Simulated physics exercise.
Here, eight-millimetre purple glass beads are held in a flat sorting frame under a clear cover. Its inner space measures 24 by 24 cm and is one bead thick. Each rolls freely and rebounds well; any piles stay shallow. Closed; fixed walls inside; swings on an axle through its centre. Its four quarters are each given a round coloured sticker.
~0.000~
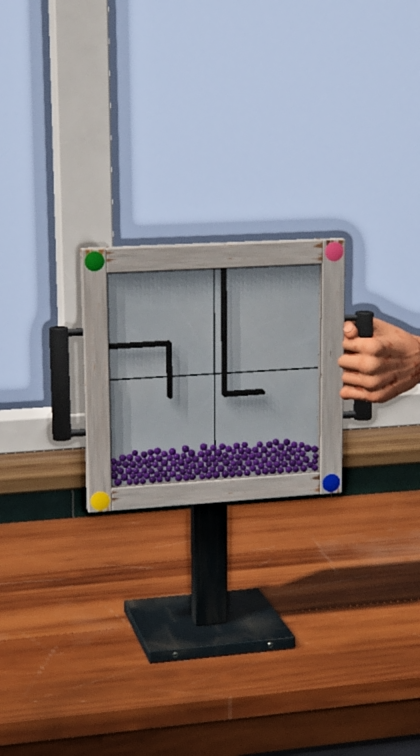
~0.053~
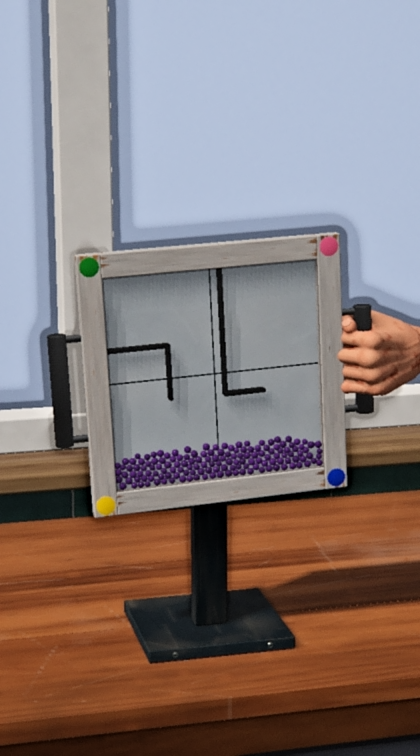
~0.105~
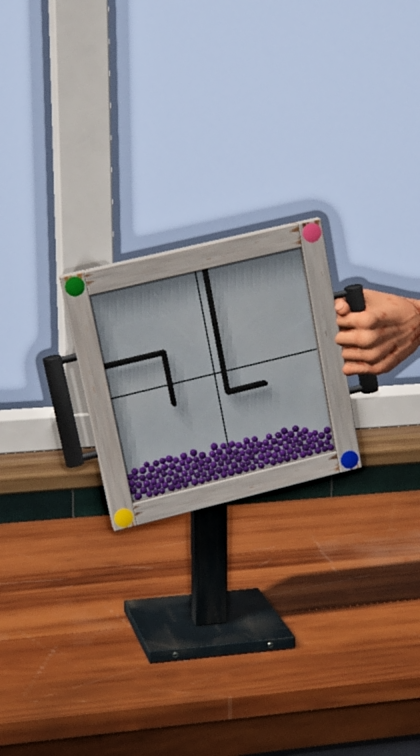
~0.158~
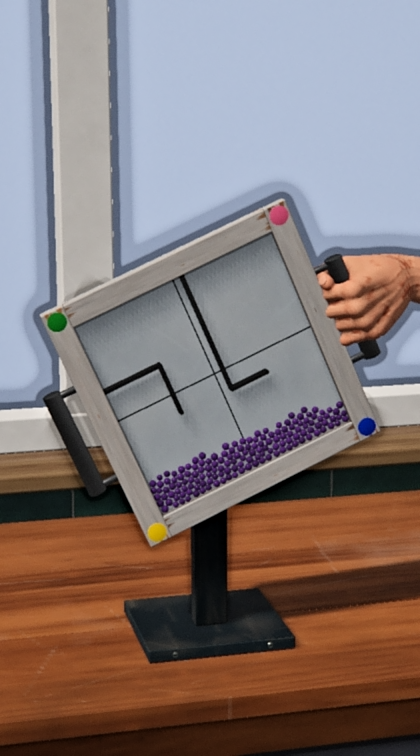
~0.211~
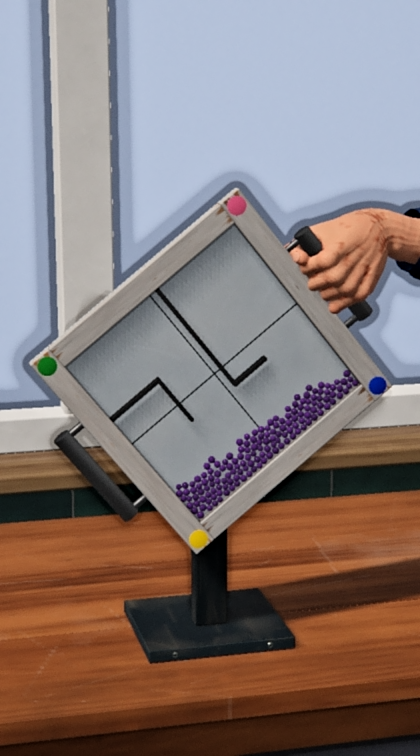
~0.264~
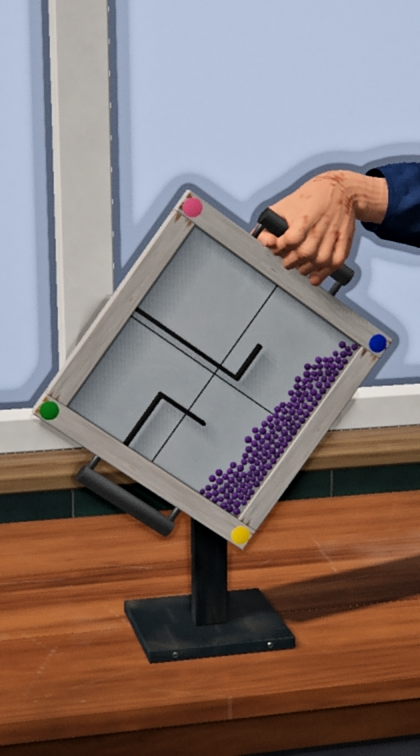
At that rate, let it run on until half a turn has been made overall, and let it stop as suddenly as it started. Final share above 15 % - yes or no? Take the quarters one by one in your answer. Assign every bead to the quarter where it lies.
Blue: No; pink: No; green: Yes; yellow: Yes.
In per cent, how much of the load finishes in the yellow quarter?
35 %.
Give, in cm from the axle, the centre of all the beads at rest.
Roughly 8 cm to the right of the axle and 4 cm beneath it.
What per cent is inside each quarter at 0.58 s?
Blue quarter: 0; pink quarter: 0; green quarter: 25; yellow quarter: 75.
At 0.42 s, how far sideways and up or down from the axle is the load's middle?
Offset from axle: Approx. 9 cm right, 4 cm below.
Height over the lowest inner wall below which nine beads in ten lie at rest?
Height: Approx. 16 cm.
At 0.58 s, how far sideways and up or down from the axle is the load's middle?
9 cm right, 3 cm below.
By 0.42 s it has turned 97°, the beads' middle is 9 cm right of and 4 cm below the axle; by quarter, blue 20 %, yellow 80 %.
By 0.79 s it has turned 180°, the beads' middle is 8 cm right of and 1 cm above the axle; by quarter, green 35 %, yellow 65 %.
At rest by 2.1 s, blue 0 %, pink 5 %, green 60 %, yellow 35 %.
